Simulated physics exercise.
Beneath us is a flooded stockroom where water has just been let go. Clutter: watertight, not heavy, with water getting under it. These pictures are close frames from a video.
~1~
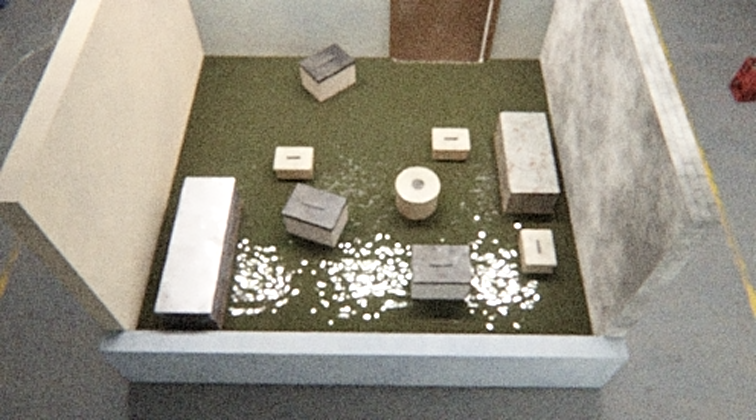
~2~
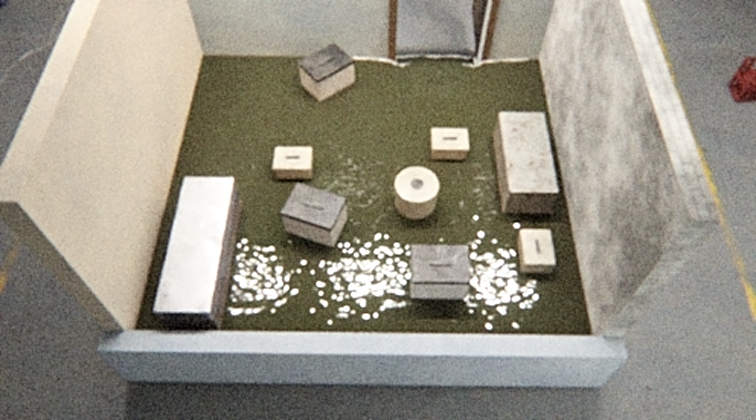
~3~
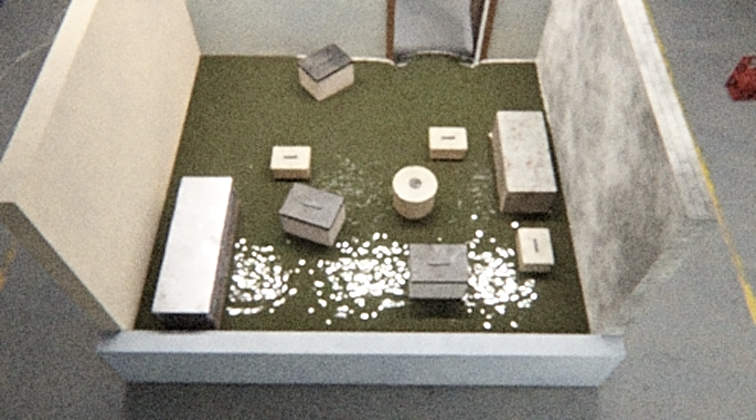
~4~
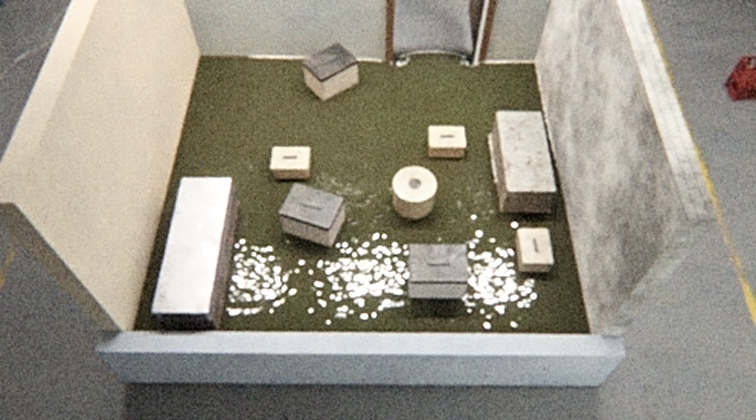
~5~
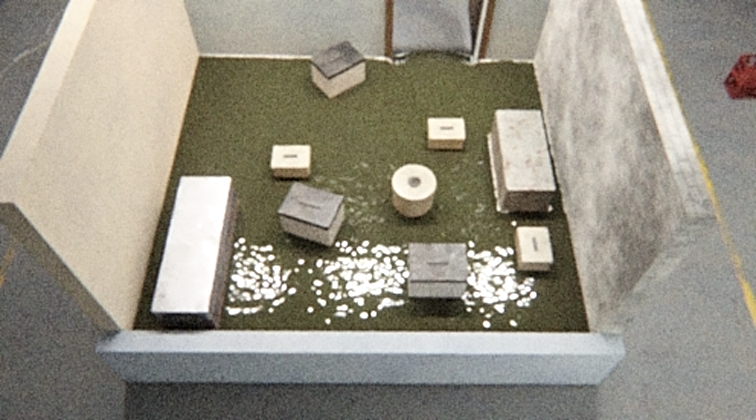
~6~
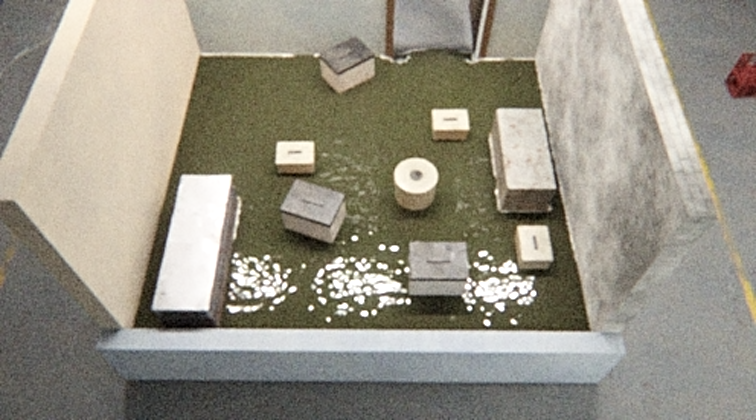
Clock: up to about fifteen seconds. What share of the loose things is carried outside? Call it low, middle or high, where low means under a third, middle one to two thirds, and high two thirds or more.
Middle.
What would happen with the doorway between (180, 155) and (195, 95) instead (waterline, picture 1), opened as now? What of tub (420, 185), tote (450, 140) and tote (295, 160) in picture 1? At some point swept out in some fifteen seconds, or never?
Looking at them in turn, number one is held back, number two is held back, and number three is flushed away.
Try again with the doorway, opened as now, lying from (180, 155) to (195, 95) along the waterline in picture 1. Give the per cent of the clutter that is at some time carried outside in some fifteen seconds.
10 %.
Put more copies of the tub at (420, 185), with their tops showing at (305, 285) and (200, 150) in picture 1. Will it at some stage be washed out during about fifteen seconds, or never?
Going one by one, the first is retained and the second retained.
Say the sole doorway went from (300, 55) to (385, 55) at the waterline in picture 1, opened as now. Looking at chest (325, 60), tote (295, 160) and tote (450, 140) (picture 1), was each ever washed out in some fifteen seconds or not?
For the three items in order: Escaped, escaped, escaped.
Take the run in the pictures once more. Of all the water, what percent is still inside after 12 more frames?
Roughly 74 in a hundred.
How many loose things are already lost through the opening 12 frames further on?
That makes 2.
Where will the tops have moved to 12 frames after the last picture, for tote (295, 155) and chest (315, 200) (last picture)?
I'd say around (335, 125) for the first and around (329, 176) for the second.
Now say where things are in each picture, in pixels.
In the first picture, a chest at (327, 61) floats; a tote at (451, 139) floats; 0 of 7 have shifted.
In the second picture, a chest at (326, 61), afloat; a tote at (450, 139), afloat; 0 of 7 have shifted.
In the third picture, a chest at (325, 61) floats; a tote at (448, 138) floats; 0 of 7 have shifted.
In the fourth picture, a chest at (330, 61), afloat, close to its start; a tote at (447, 137), afloat, close to its start; 1 of 7 have shifted.
In the fifth picture, a chest at (337, 58), afloat, close to its start; a tote at (447, 129) floats, close to its start; 2 of 7 have shifted.
In the sixth picture, a chest at (347, 54), afloat, close to its start; a tote at (451, 120) floats, close to its start; 4 of 7 have shifted.
A moment on, 0 of 7 are out; 7 afloat.
Next, 2 of 7 are out; 5 afloat.
Later, 3 of 7 are out; 4 afloat.
In the end, 4 of 7 are out; 3 afloat.
